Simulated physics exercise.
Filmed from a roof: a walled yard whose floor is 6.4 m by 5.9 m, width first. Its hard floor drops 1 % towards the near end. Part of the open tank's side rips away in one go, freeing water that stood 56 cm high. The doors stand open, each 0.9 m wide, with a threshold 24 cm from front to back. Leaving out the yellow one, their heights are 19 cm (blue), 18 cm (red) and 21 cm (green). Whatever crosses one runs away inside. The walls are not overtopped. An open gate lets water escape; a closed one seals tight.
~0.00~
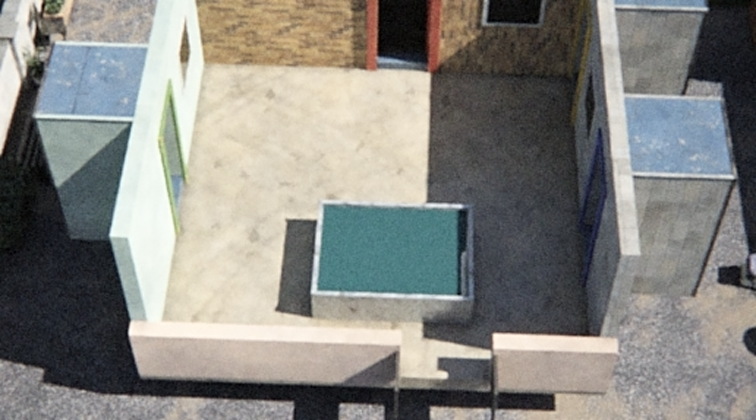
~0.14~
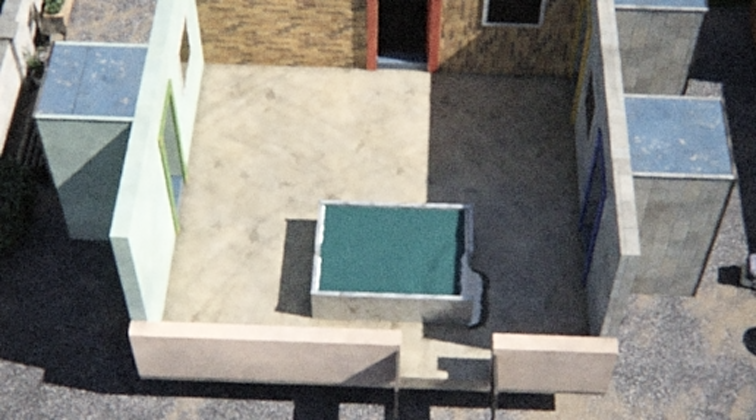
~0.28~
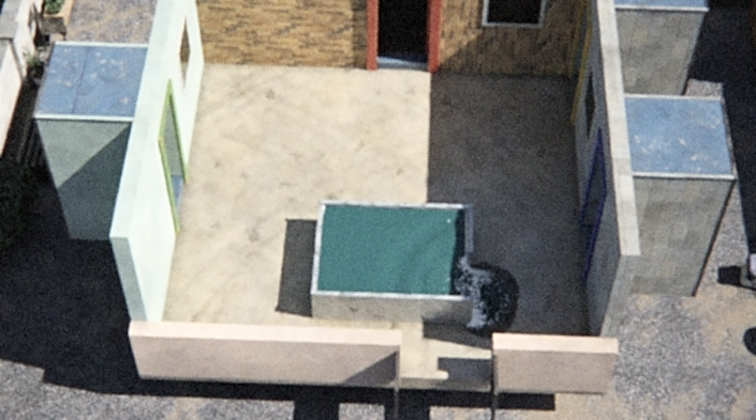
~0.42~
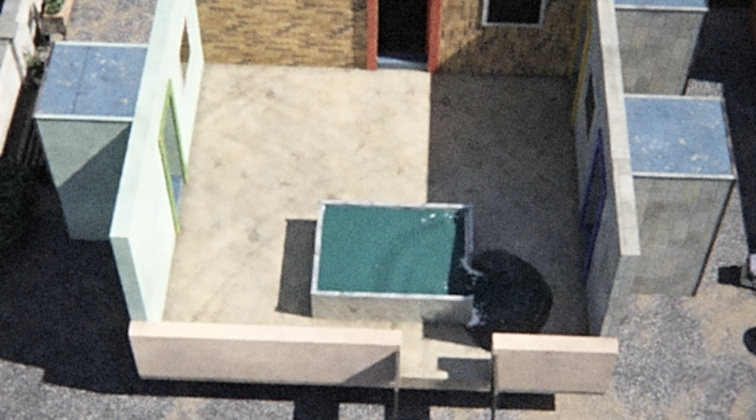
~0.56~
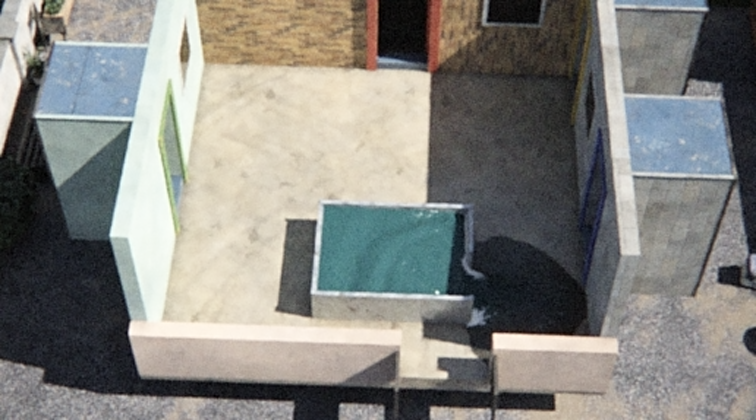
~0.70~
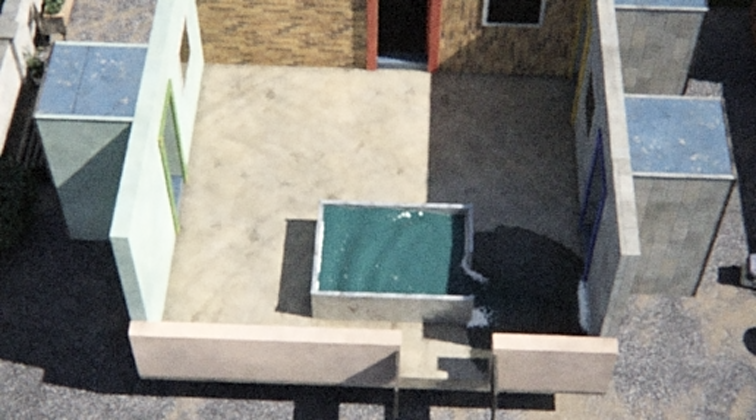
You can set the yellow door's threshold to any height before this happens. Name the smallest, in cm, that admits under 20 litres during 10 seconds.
It would have to be roughly 8 cm high.
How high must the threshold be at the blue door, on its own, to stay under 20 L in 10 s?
About 17 cm at blue.
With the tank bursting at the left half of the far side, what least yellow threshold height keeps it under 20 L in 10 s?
Then roughly 11.0 cm.
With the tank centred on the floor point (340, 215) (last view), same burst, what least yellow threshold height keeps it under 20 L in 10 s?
Then roughly 6.5 cm.
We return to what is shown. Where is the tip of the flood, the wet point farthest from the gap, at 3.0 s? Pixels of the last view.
At about (566, 81).
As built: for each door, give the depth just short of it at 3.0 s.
In cm: Yellow 3, blue 20, red 0, green 0.
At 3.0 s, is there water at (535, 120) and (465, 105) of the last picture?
In turn: Under water, not reached.
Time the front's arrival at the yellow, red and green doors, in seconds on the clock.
Arrival: Yellow 2.6 s, red 4.5 s, green 7.5 s.
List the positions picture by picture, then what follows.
Still water, 56 cm deep, in the open tank at (394, 252); the yellow door at (580, 57) is dry, in the first frame.
Water pours out at (467, 291) and has run 0.2 m, to (482, 297); about 6 cm deep outside, 56 cm at the back, in the second frame.
The front is at (514, 292), 0.7 m from the gap at (467, 292); 0.6 m2 of floor is wet, 56 cm left at the back, in the third frame.
The front is at (546, 306), 1.2 m from the gap at (467, 292); 1.5 m2 of floor is wet, 56 cm left at the back, in the fourth frame.
The front is at (582, 307), 1.7 m from the gap at (467, 292); 2.5 m2 of floor is wet, 56 cm left at the back, in the fifth frame.
The front is at a hidden place, 1.8 m from the gap at (467, 292); 3.4 m2 of floor is wet, 55 cm left at the back; the yellow door at (580, 57), 4.6 m from the gap, is still 3.2 m from the nearest water, in the sixth frame.
After 1.4 s water covers 10 % of the floor, deepest (42 cm) near (573, 369); it has not reached the yellow door.
After 3.0 s water covers 30 % of the floor, deepest (28 cm) near (549, 368); 3 cm at the yellow door, 0 litres in over its 16 cm threshold.
After 10.0 s water covers 95 % of the floor, deepest (12 cm) near (561, 368); 7 cm at the yellow door, 0 litres in over its 16 cm threshold.
At the yellow door as built, the water arrived by 2.6 s and peaked near 12 cm at 6.6 s.
With a threshold of 6.5 cm, 36 litres would have come in within the 10 s; with 10 cm, 8 litres. So under 20 litres takes about 8 cm.
